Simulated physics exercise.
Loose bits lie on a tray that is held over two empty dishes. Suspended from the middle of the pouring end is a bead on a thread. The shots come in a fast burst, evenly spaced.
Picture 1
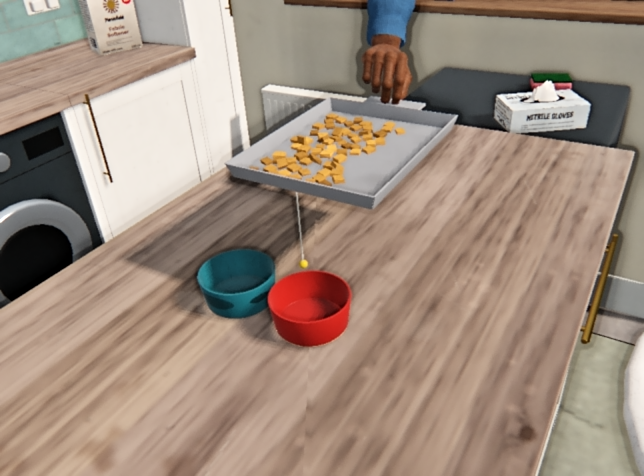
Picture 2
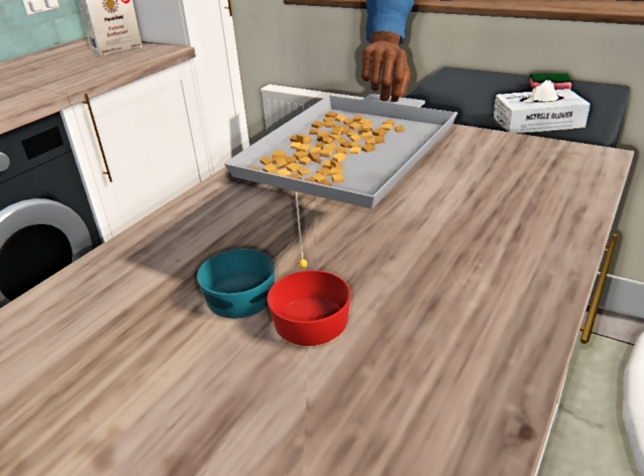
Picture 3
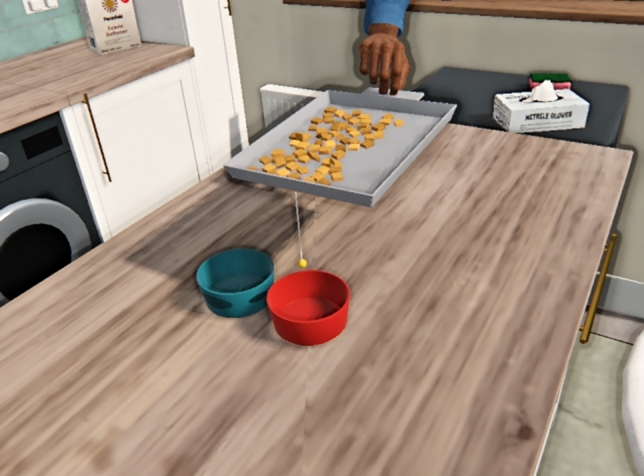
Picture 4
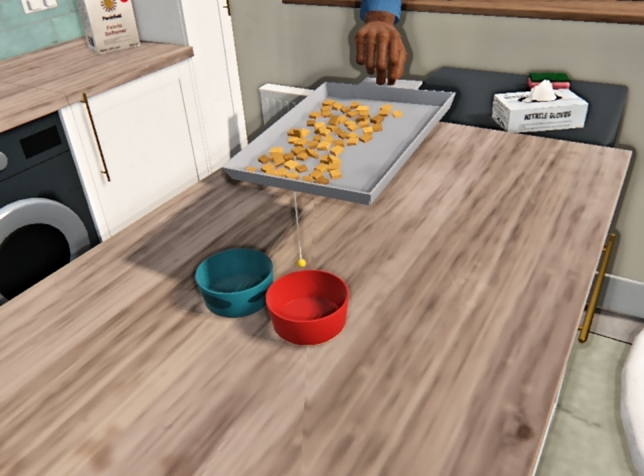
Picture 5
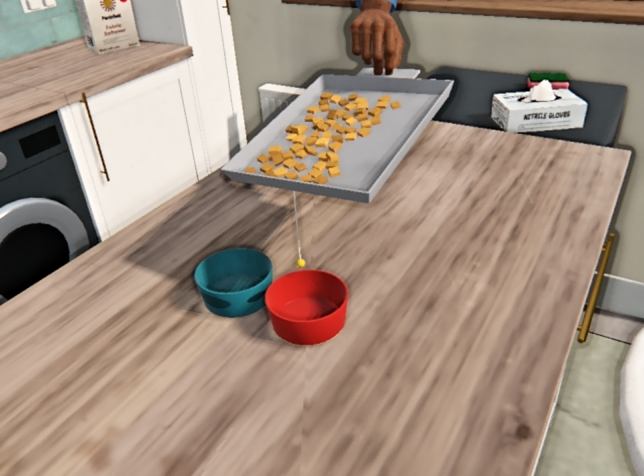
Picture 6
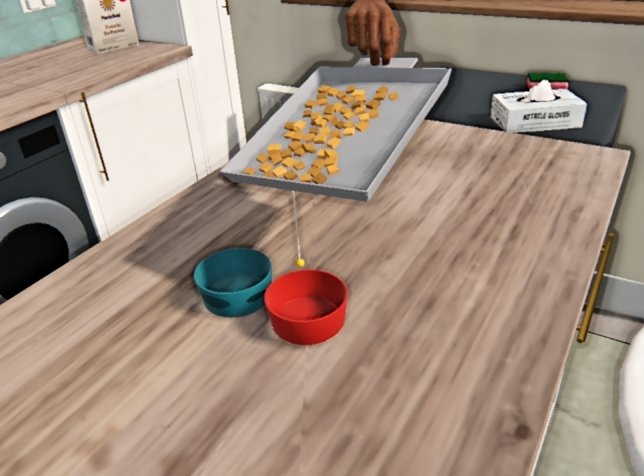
The clip shows a hand holding a grey tray of golden cereal squares above a teal bowl and a red bowl on a wooden table, then gradually raising the far end while the near edge tips slightly toward its left corner.
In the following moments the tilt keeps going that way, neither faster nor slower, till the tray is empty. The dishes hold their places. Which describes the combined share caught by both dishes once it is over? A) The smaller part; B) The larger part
(B) The larger part.
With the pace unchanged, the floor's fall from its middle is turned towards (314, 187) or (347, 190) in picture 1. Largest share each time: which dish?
Outcome by order - one: Right side; two: Right side.
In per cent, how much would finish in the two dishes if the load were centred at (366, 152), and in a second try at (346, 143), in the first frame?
The first start gives 90 percent and the second 90 percent.
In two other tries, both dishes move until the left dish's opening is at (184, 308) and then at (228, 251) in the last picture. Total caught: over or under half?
For the two tries in order: Not as much as half, exceeding half.
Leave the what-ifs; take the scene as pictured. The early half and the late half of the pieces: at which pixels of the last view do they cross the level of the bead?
Around (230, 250) at first; around (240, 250) after that.
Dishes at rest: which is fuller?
More ends in the left one.
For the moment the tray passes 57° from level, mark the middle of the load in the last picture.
Somewhere around pixel (264, 153) in the last picture.
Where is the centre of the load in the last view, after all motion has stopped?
Close to (235, 285).
Soon after the last picture, tray tipped steeply; all on the tray.
A little later, tray tipped right over; about a quarter on the tray; a stray few in the right dish; about half in the left dish; a small part outside both; about a quarter in the air.
Later still, tray tipped past a quarter turn; a stray few in the right dish; most in the left dish; a small part outside both.
At rest, tray tipped past a quarter turn; a stray few in the right dish; most in the left dish; a small part outside both.
